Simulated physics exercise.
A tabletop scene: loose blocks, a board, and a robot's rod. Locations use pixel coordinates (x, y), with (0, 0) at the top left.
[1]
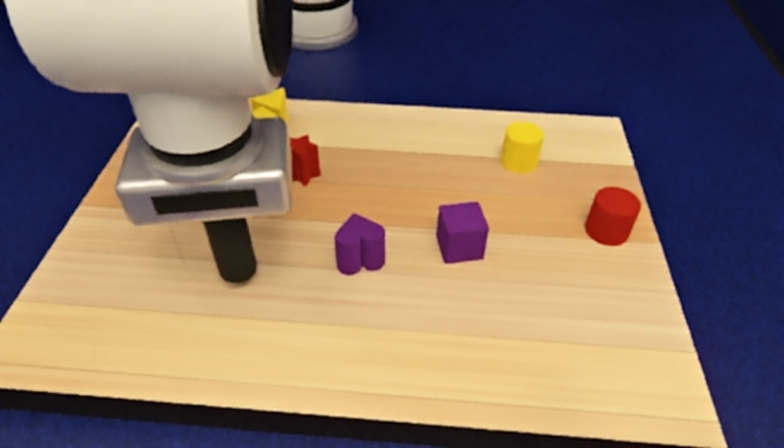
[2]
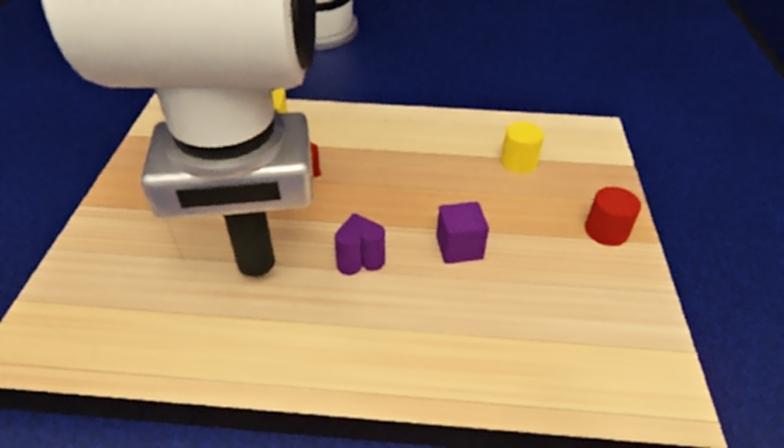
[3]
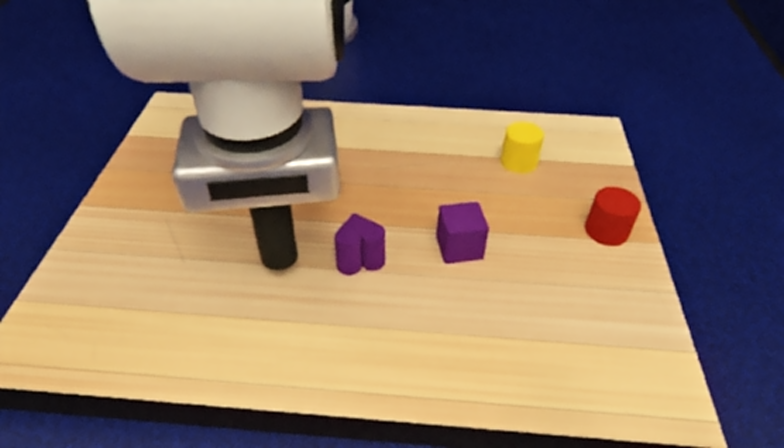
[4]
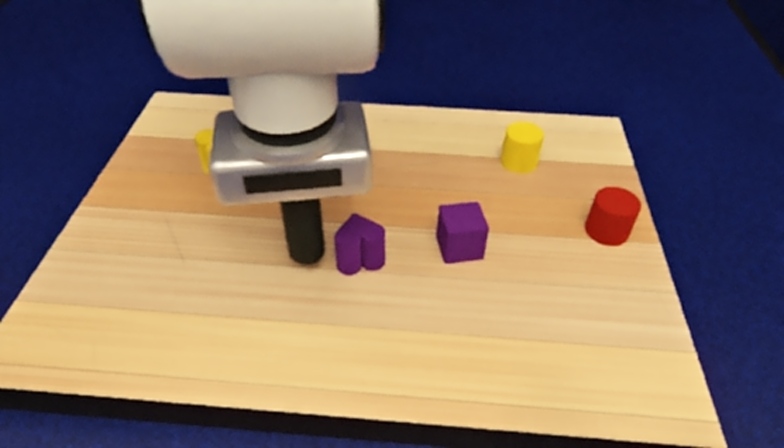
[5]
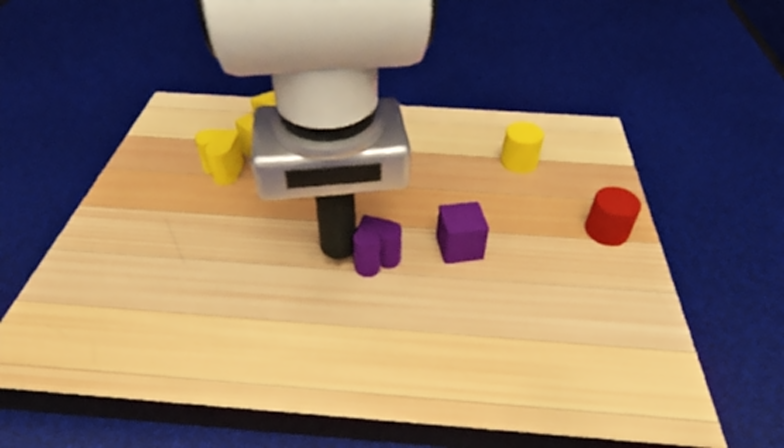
A white and grey robot arm holding a black rod glides steadily rightward over a light wooden board on a dark blue surface, seen from above at a fixed angle. A purple heart block and purple cube sit near the middle, yellow and red cylinders to the right, more yellow and red blocks behind the arm. The rod nears the heart, then nudges it slightly right, turning it.
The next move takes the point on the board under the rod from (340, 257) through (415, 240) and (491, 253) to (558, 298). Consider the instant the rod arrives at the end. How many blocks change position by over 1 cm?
Moved: 2.
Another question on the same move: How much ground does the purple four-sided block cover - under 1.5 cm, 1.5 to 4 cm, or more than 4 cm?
The answer is over 4 cm.
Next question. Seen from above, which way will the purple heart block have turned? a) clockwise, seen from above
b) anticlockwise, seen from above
a.
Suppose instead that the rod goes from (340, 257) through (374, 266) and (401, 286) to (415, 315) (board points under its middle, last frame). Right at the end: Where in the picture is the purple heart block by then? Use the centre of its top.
At pixel (431, 237).
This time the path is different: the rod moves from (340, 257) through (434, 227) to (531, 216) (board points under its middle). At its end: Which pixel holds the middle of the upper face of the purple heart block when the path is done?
My prediction: (416, 230).
On the path given first. One third of the way, rod (416, 229); purple heart block (434, 234), turned 50° clockwise.
Two thirds of the way, rod (493, 242); purple heart block (439, 237), turned 70° clockwise; purple four-sided block (536, 238), turned 35° clockwise.
At the end, rod (562, 286); purple heart block (439, 237), turned 70° clockwise; purple four-sided block (615, 274).
